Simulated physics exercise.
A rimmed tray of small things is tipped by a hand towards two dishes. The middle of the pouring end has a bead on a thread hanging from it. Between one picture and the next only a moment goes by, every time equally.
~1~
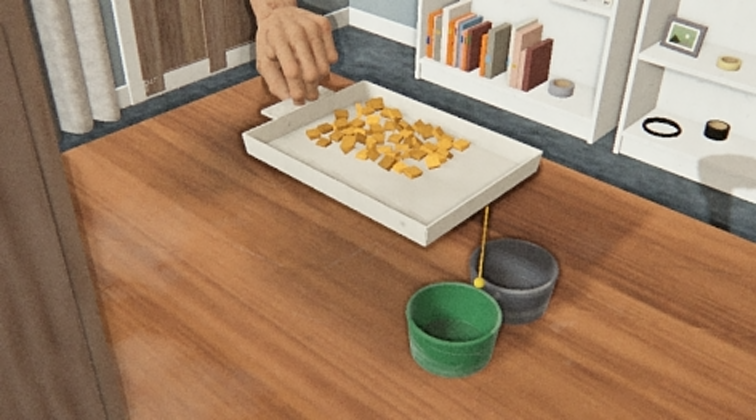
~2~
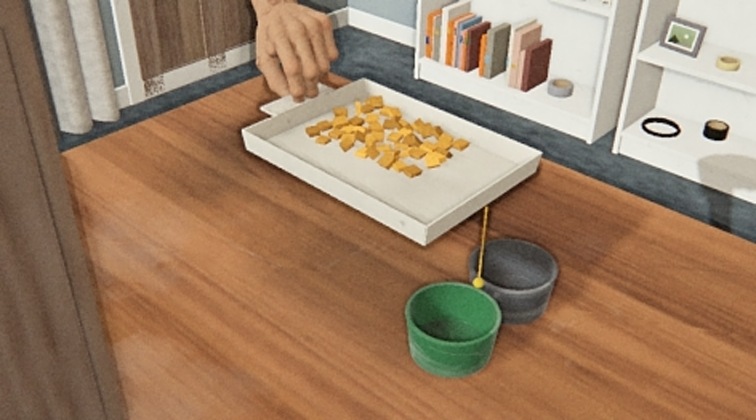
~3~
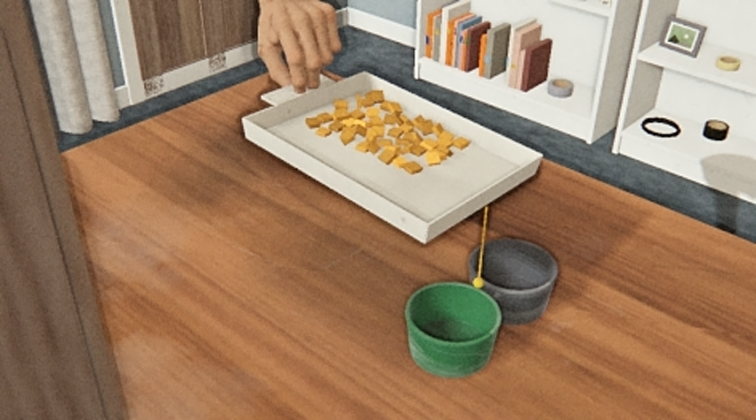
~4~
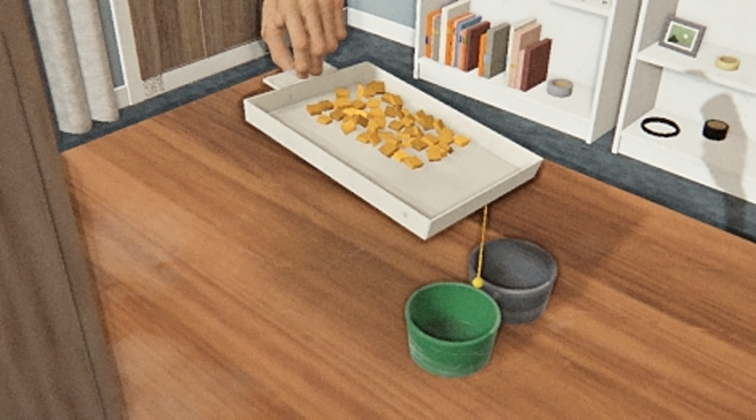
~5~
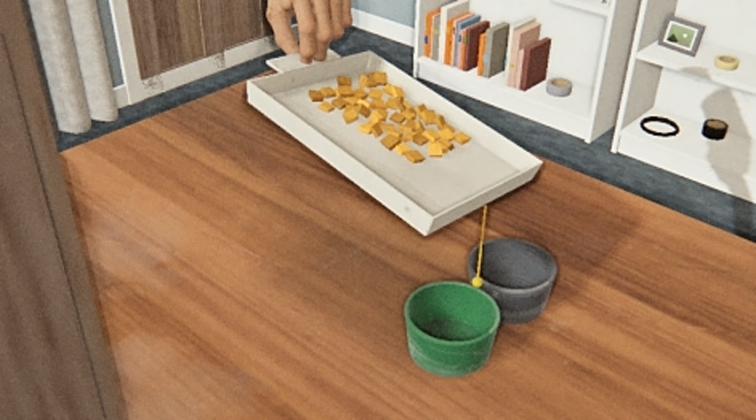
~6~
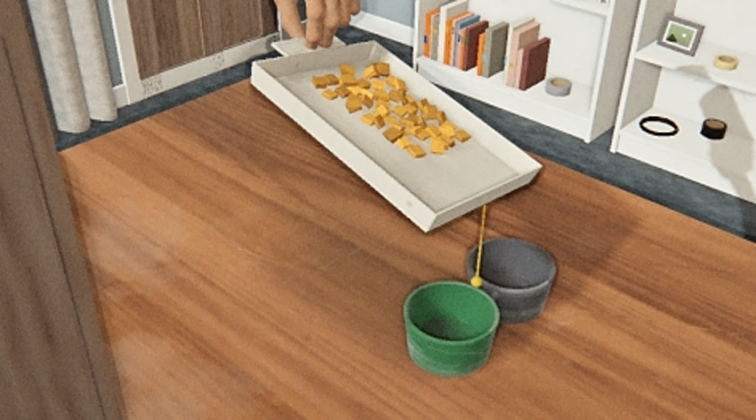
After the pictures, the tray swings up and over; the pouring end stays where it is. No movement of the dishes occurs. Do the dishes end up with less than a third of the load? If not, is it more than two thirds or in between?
No, more than two thirds.
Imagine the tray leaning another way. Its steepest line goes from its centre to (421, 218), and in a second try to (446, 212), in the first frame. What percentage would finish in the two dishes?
In order, some 40 % and some 20 %.
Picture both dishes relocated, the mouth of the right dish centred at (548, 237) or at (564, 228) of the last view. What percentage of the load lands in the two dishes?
Roughly 70 per cent, then roughly 90 per cent.
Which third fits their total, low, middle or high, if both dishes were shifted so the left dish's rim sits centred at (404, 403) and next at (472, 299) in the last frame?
Less than a third, then more than two thirds.
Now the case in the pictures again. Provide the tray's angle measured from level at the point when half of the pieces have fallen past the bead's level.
It sits at roughly 115°.
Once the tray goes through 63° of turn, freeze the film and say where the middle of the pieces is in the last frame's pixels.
I'd put the middle of the pieces at roughly (495, 159).
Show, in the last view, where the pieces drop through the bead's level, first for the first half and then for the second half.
First near (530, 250), later near (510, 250).
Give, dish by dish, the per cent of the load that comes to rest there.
Left dish around 0 percent; right dish around 90 percent.
Soon, tray tipped steeply; all on the tray.
A while on, tray tipped past a quarter turn; about two thirds on the tray; about a quarter in the right dish; a small part outside both; a stray few in the air.
Towards the end, tray tipped past a quarter turn; most in the right dish; a small part outside both.
Finally, tray tipped past a quarter turn; none in the left dish; most in the right dish; a small part outside both.
